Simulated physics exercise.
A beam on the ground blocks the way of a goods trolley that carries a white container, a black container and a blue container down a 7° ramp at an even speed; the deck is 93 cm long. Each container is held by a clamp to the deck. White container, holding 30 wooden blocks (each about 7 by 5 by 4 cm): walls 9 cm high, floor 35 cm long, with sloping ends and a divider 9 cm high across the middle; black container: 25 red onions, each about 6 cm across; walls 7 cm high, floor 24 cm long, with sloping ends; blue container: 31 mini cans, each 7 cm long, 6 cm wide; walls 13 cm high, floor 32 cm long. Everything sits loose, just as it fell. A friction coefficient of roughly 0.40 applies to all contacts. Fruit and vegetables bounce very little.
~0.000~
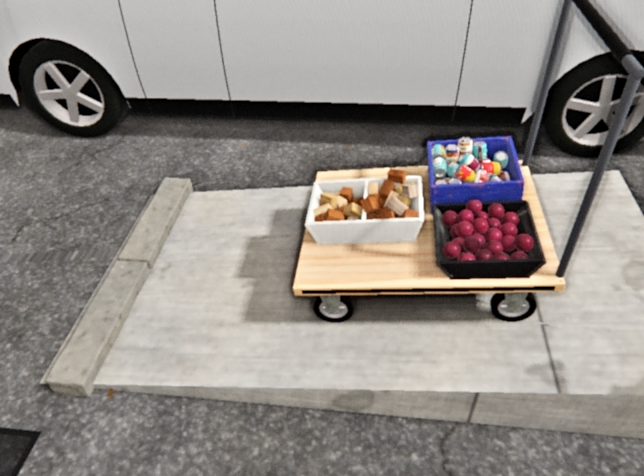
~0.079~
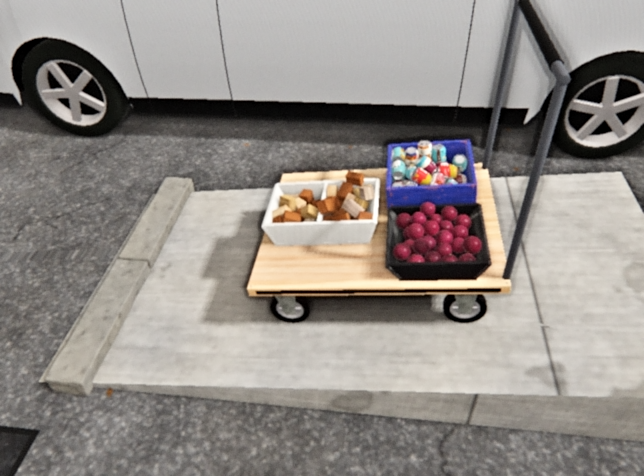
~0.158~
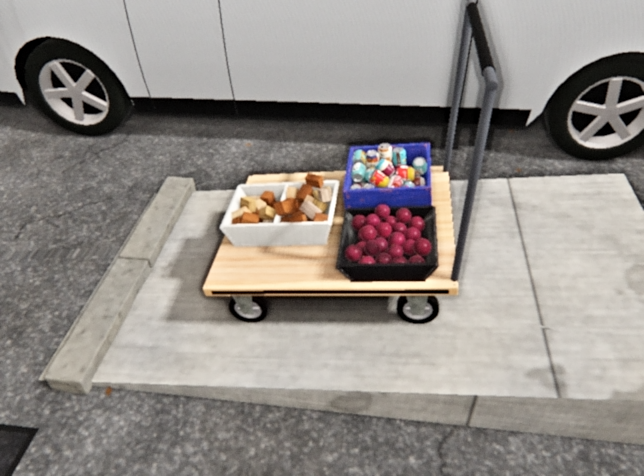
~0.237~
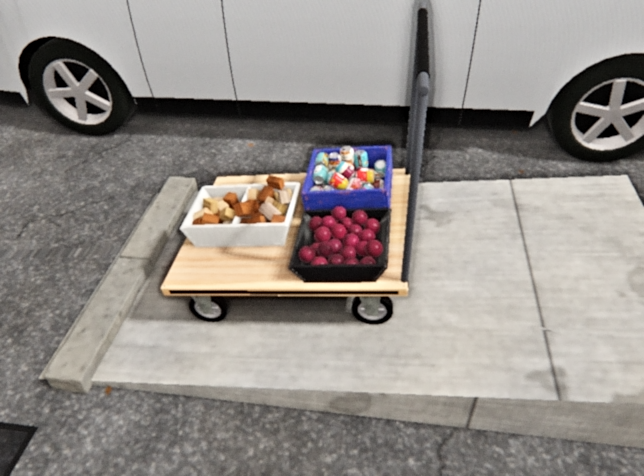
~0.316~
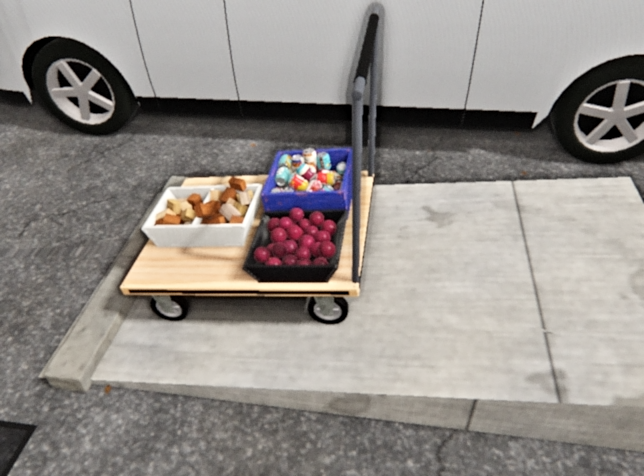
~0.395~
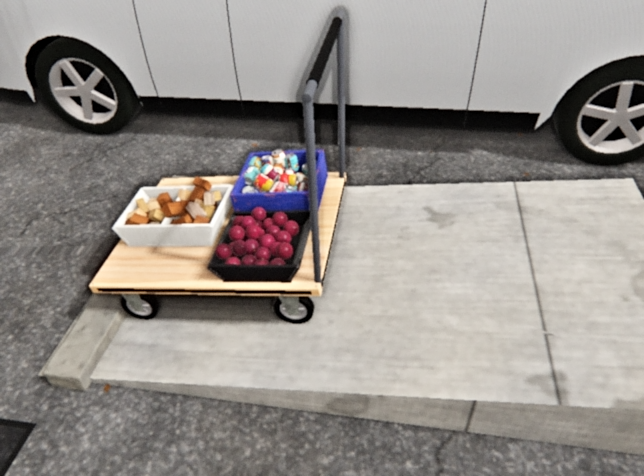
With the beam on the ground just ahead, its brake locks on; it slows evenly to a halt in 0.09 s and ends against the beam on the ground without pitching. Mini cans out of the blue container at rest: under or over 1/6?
Lost: Short of a sixth.
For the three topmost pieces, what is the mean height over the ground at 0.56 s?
Around 56 cm high.
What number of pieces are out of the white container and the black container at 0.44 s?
Estimated count: White container around 0, black container around 0.
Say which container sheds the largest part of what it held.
That one is the black container.
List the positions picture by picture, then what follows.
In the first picture (each is followed by its nearest rim corner in this view), blue container, (521, 181); white container, (420, 219); 84 cm short of the stop; none out.
The second picture shows blue container, (474, 184); white container, (373, 221); 67 cm short of the stop.
The third picture shows blue container, (428, 187); white container, (328, 223); 50 cm short of the stop.
The fourth picture shows blue container, (384, 189); white container, (284, 224); 32 cm short of the stop.
The fifth picture shows blue container, (341, 191); white container, (242, 225); 15 cm short of the stop.
The sixth picture shows blue container, (308, 192); white container, (210, 225); stopping; none out.
After 0.44 s, white container 30 in, 0 out, black container 25 in, 0 out and blue container 31 in, 0 out.
After 0.56 s, white container 29 in, 1 out, black container 22 in, 3 out and blue container 30 in, 1 out.
After 0.79 s, white container 29 in, 1 out, black container 19 in, 6 out and blue container 29 in, 2 out.
Final count (at 1.29 s), white container 29 in, 1 out, black container 18 in, 7 out and blue container 29 in, 2 out. Asked share, 2 of 31, 6 per cent.
